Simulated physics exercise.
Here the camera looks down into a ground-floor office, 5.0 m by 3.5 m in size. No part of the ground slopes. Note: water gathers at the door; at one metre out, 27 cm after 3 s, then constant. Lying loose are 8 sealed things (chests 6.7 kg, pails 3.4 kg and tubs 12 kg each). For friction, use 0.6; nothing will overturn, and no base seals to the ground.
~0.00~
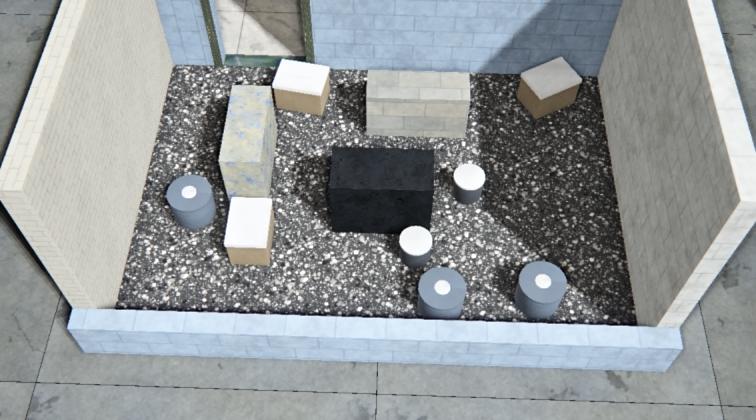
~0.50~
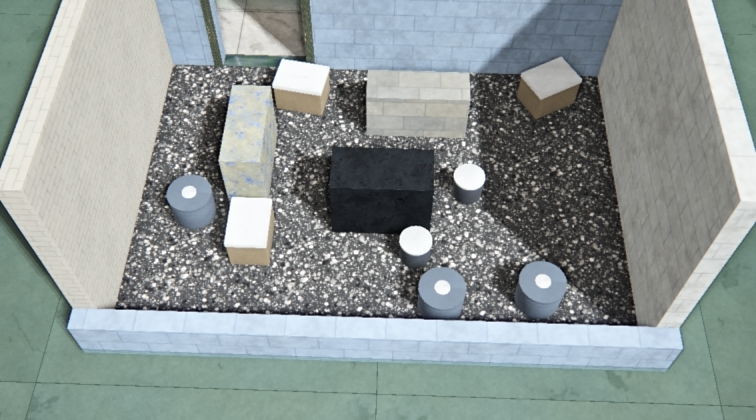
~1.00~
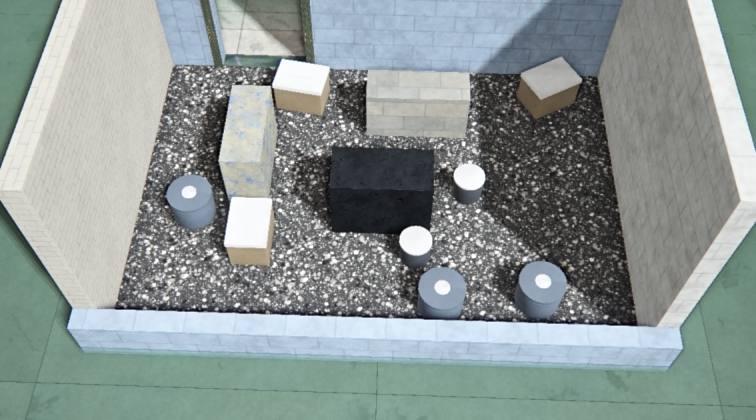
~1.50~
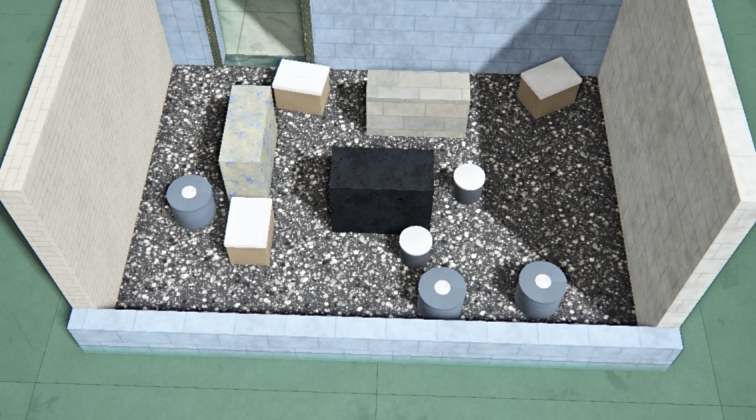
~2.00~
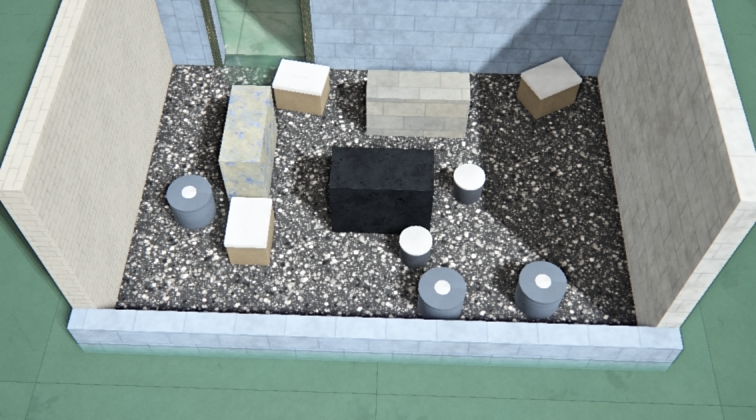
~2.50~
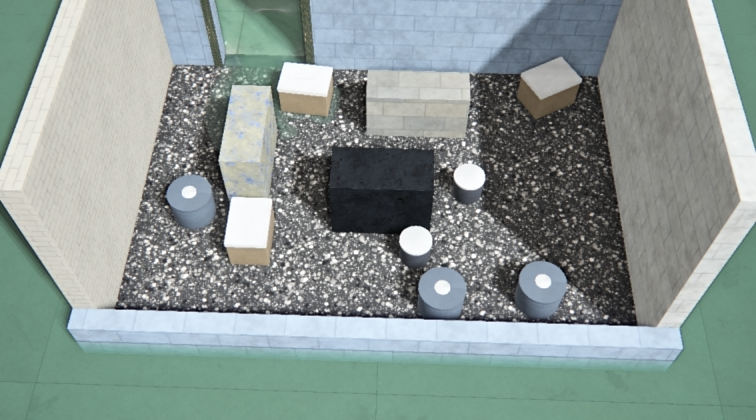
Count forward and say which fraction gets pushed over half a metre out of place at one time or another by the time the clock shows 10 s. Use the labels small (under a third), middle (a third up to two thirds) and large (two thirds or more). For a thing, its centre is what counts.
Large.
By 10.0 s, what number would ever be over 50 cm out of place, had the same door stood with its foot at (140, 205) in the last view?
In that case the number is 7.
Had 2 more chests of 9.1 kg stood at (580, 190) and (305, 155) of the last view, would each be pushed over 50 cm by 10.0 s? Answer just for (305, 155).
That spot comes out higher.
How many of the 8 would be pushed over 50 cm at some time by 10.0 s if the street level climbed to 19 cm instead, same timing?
That would give 2.
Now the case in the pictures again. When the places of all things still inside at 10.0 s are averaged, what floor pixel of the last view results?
(533, 192).
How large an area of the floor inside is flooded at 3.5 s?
That flooded area is roughly 4.5 m2.
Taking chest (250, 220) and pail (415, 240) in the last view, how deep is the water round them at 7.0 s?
I'd estimate 6 cm for the first and 3 cm for the second.
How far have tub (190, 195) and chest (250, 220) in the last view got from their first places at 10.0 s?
In turn: 350 cm, 250 cm.
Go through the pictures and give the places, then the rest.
A chest at (301, 76), on the bottom; a chest at (248, 221), on the bottom; water covers 0.0 m2; 0 of 8 have shifted, in the first frame.
A chest at (301, 76) rests on the ground; a chest at (248, 221), on the bottom; water covers 0.0 m2; 0 of 8 have shifted, in the second frame.
A chest at (301, 76), on the bottom; a chest at (248, 221) rests on the ground; water covers 0.0 m2; 0 of 8 have shifted, in the third frame.
A chest at (301, 76), on the bottom; a chest at (248, 221), on the bottom; water covers 0.0 m2; 0 of 8 have shifted, in the fourth frame.
A chest at (301, 76) rests on the ground; a chest at (248, 221) rests on the ground; water covers 0.4 m2; 0 of 8 have shifted, in the fifth frame.
A chest at (305, 78), on the bottom, 6 cm from its start; a chest at (248, 221) rests on the ground; water covers 1.1 m2; 1 of 8 have shifted, in the sixth frame.
After 3.5 s 1 of 8 are over 50 cm from their spots; 0 afloat.
After 4.5 s 1 of 8 are over 50 cm from their spots; 1 afloat.
After 7.0 s 4 of 8 are over 50 cm from their spots; 4 afloat.
After 10.0 s 8 of 8 are over 50 cm from their spots, and 8 have been at some point; 8 afloat.
